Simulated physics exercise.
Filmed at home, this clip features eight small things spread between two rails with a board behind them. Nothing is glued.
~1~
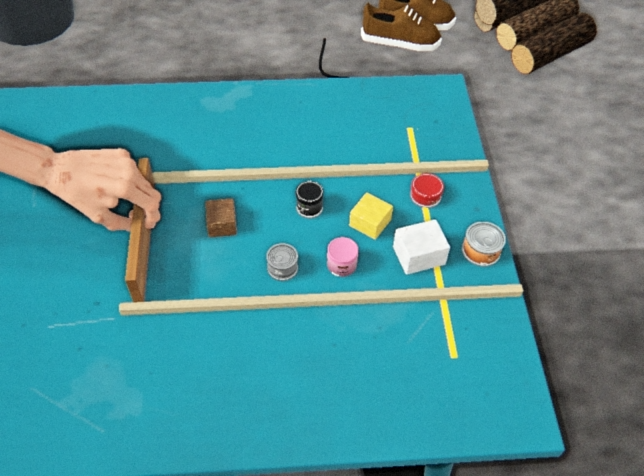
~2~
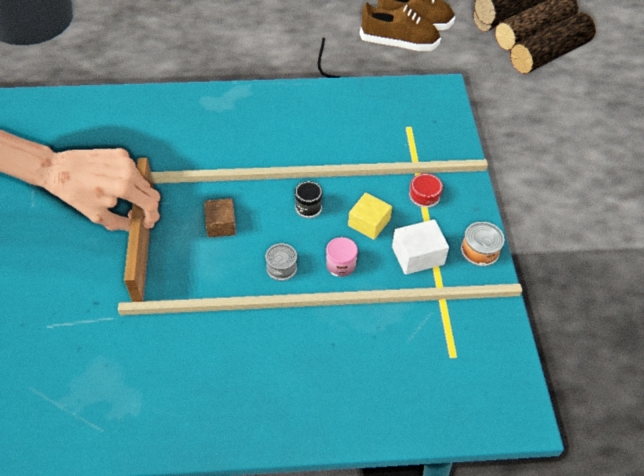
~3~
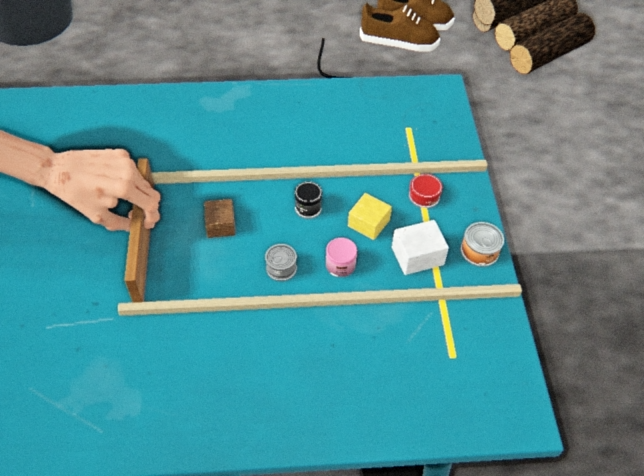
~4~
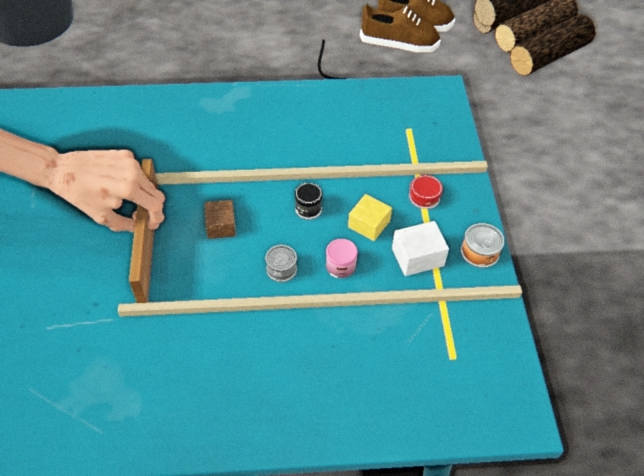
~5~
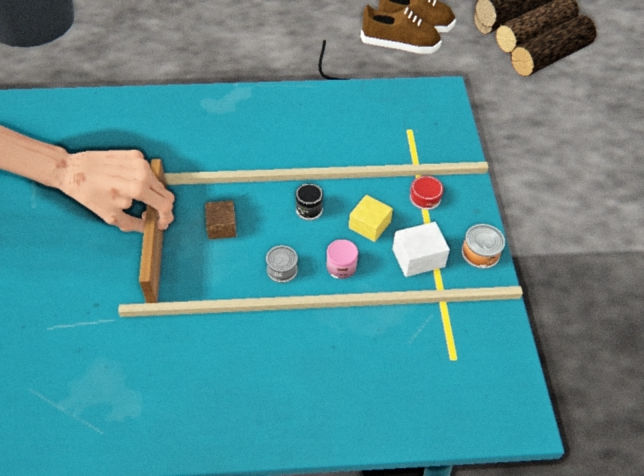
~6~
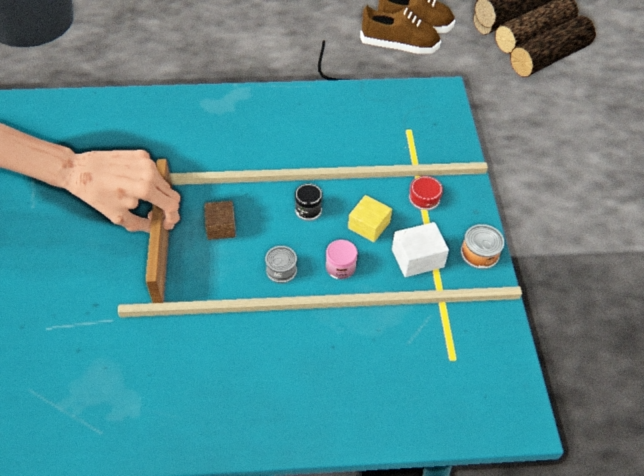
A hand slides a wooden board slightly right between two rails toward small, still objects.
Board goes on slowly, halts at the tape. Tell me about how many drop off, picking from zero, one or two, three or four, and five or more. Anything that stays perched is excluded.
One to two come down.
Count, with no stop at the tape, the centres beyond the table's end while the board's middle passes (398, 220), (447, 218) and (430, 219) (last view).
Past the end: 0, 1 and 1.
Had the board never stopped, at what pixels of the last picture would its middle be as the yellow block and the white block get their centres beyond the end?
Roughly at (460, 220) and roughly at (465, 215).
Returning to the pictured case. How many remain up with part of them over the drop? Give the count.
0 of them.
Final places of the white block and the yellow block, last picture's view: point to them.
One ends up near (479, 241) and the other near (469, 210).
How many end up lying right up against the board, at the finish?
All in all, 3.
A little later, none off yet; orange tin at rest near (482, 247); red pot at rest near (426, 193); white block at rest near (420, 250).
Next, none off yet; orange tin shifted a little near (498, 241); red pot moving near (429, 191); white block shifted about its own width near (457, 245).
When it is over, the number that fall off is one or two; down, orange tin.
